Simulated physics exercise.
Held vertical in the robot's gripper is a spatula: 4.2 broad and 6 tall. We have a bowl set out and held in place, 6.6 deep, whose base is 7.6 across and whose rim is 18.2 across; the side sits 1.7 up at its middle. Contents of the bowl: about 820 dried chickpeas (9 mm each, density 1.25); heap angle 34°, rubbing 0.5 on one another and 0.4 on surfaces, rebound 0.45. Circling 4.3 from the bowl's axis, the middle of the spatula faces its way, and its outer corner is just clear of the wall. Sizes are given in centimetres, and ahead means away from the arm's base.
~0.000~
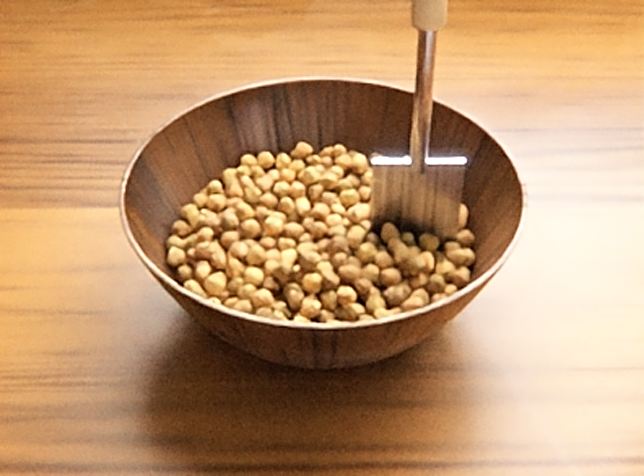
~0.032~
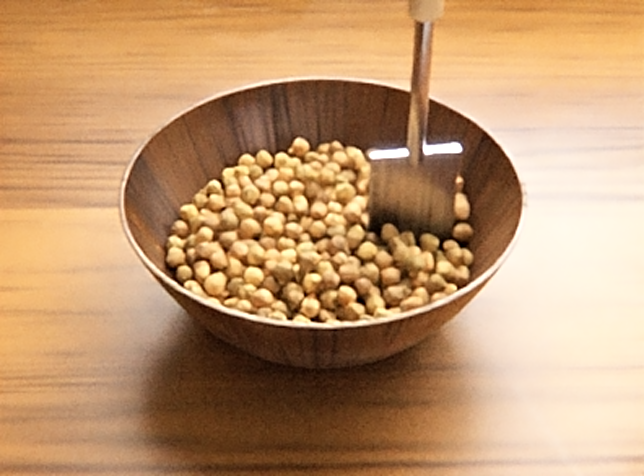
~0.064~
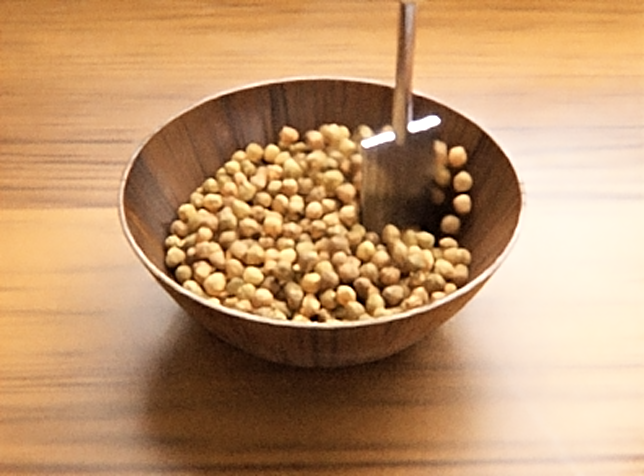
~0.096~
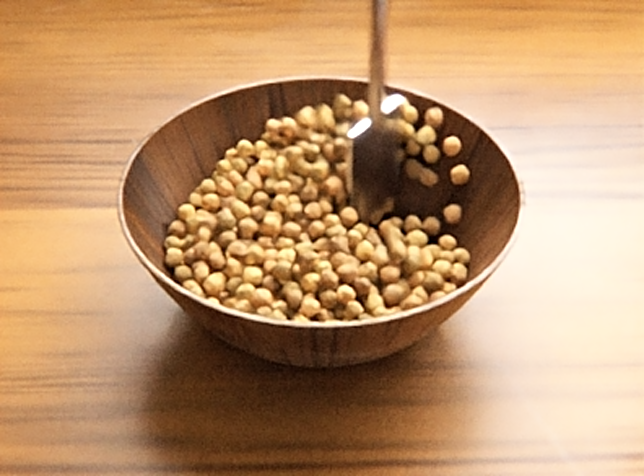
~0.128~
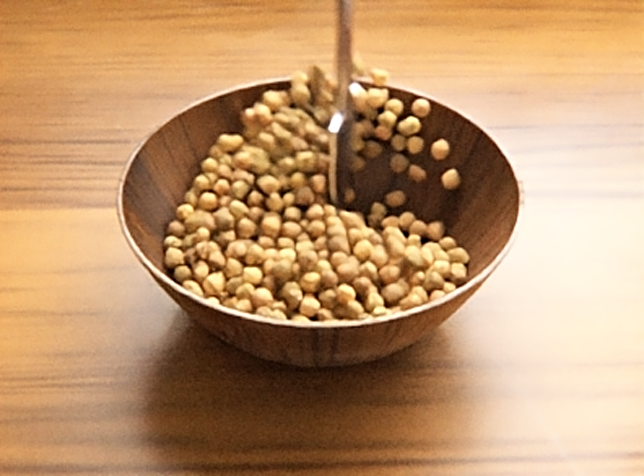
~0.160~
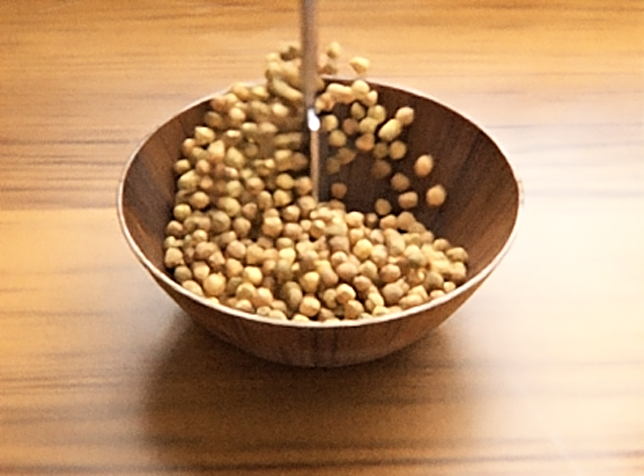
A wooden tabletop with dark grain streaks fills the view, seen from slightly above by a still camera. At its centre sits a brown wood-grain bowl partly filled with tan chickpeas, a shiny metal spatula standing upright in its right side. The spatula sweeps leftward along the far side, turning edge-on, pushing chickpeas up the back wall and above the rim while others tumble behind it.
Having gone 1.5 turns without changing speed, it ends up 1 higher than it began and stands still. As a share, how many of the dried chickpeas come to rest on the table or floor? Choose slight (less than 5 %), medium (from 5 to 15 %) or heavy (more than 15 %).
The share is heavy.
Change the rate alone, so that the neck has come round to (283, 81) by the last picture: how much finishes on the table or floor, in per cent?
I'd put it close to 30 per cent.
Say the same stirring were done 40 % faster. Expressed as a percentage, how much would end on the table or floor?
In that case, close to 35 in a hundred.
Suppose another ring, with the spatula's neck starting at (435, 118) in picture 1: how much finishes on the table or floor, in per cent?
Some 20 per cent.
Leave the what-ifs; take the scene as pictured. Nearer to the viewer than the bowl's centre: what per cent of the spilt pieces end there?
60 %, approximately.
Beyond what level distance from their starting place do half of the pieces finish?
Around 8 cm.
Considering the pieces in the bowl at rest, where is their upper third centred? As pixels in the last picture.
Estimated centre: (258, 256).
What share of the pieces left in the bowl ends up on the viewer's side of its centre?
Around 55 percent of it.
By 0.41 s, 268° round, highest piece 10 above the table; 728 in the bowl, 54 on the table or floor, 39 in flight or on the tool.
By 0.66 s, 80° round, highest piece 9 above the table; 669 in the bowl, 144 on the table or floor, 8 in flight or on the tool.
By 0.99 s, 180° round, highest piece 7 above the table; 643 in the bowl, 178 on the table or floor.
By 1.69 s, 180° round, highest piece 7 above the table; 643 in the bowl, 178 on the table or floor.
Final count, 643 in the bowl, 178 on the table or floor. That is 22 % on the table or floor.
